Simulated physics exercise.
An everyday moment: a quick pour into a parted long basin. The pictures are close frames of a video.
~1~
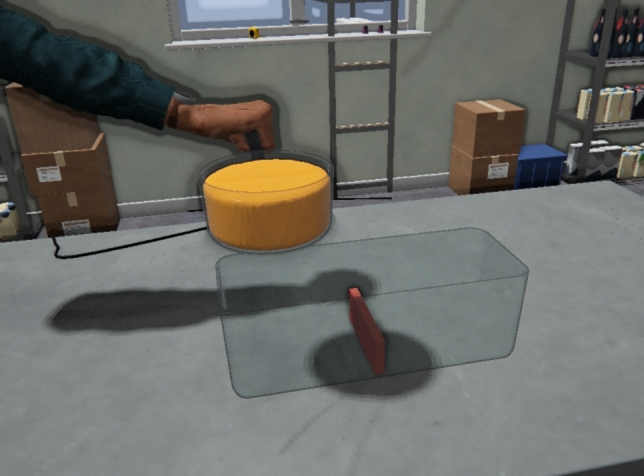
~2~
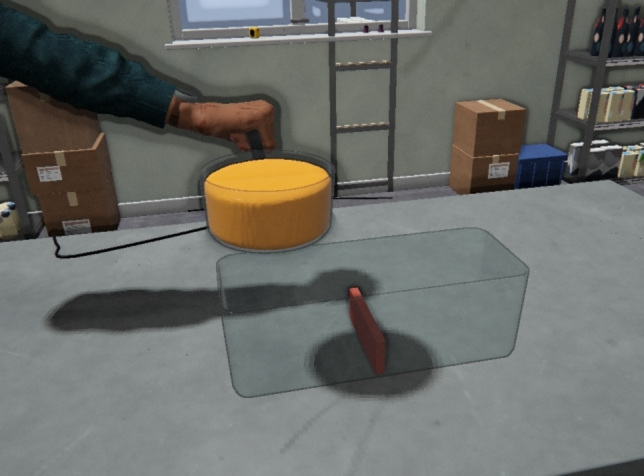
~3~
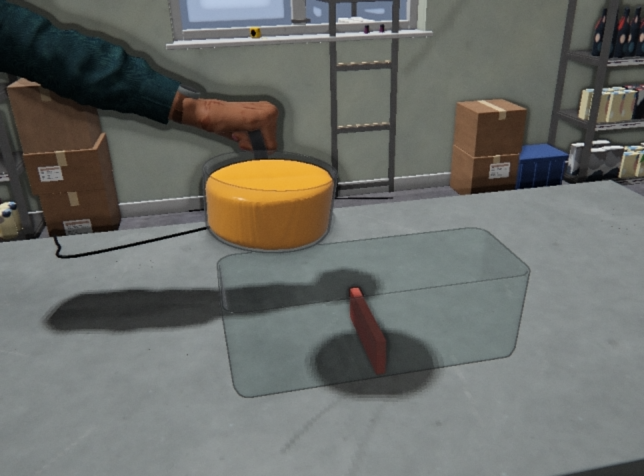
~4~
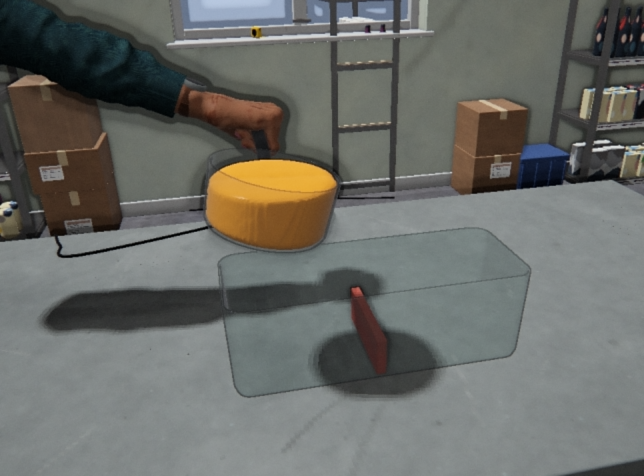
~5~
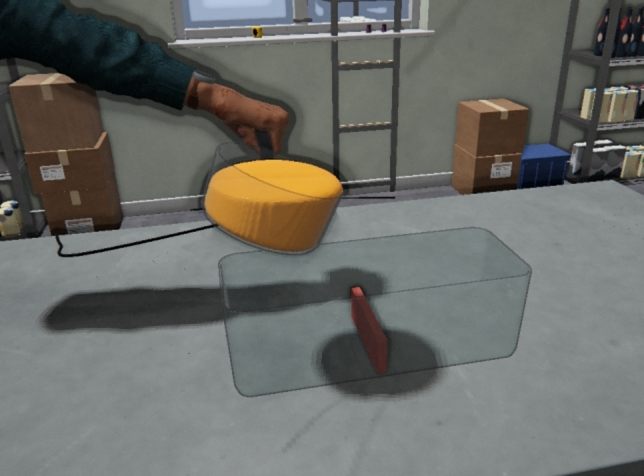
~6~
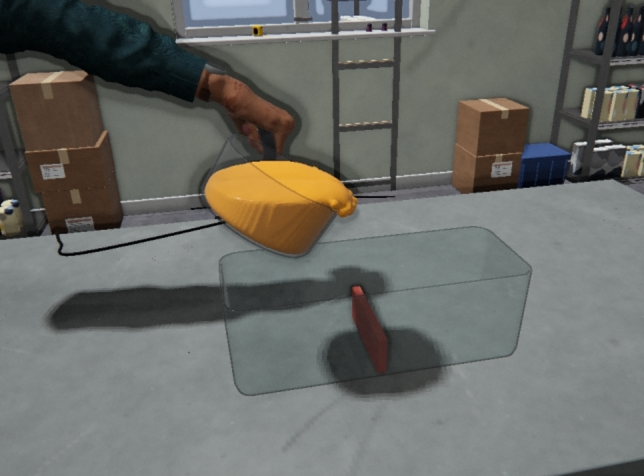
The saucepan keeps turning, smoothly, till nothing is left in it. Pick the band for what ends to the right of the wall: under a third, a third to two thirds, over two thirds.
It comes to between a third and two thirds.
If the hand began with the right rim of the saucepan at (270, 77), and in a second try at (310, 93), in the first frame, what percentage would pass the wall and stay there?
Near 20 % and 55 %.
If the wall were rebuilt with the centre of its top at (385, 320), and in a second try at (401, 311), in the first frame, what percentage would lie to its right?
In turn 35 and 10 in a hundred.
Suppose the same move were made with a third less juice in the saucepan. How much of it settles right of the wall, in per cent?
Near 30 %.
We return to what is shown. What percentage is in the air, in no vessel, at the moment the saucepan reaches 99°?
Close to 20 per cent.
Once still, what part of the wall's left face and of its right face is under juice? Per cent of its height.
Left about 40, right about 40.
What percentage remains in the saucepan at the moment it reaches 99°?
Close to 20 per cent.
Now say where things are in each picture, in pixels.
In the first picture, tilt 0°; pouring edge (331, 165); surface from (203, 184) to (327, 172); the long basin's rim runs from (219, 285) to (505, 250); the wall's top is at (366, 314).
In the second picture, tilt 2°; pouring edge (332, 167); surface from (203, 182) to (328, 172).
In the third picture, tilt 6°; pouring edge (334, 171); surface from (206, 182) to (331, 174).
In the fourth picture, tilt 13°; pouring edge (338, 179); surface from (209, 181) to (335, 175).
In the fifth picture, tilt 23°; pouring edge (340, 189); surface from (209, 183) to (338, 181); 2 per cent is over the edge.
In the sixth picture, tilt 34°; pouring edge (339, 201); surface from (207, 181) to (336, 191); 7 per cent is over the edge.
A moment on, the saucepan is tipped on its side and 18 per cent is still to pour, 17 is left of the wall and 43 right of it.
Next, the saucepan is tipped right over and 2 per cent is still to pour, 43 is left of the wall and 52 right of it.
Then the saucepan is tipped right over and 0 per cent is still to pour, 46 is left of the wall and 53 right of it.
Later the saucepan is tipped right over and 0 per cent is still to pour, 46 is left of the wall and 53 right of it.
In the end 46 per cent lies left of the wall, 53 right of it and 1 outside.
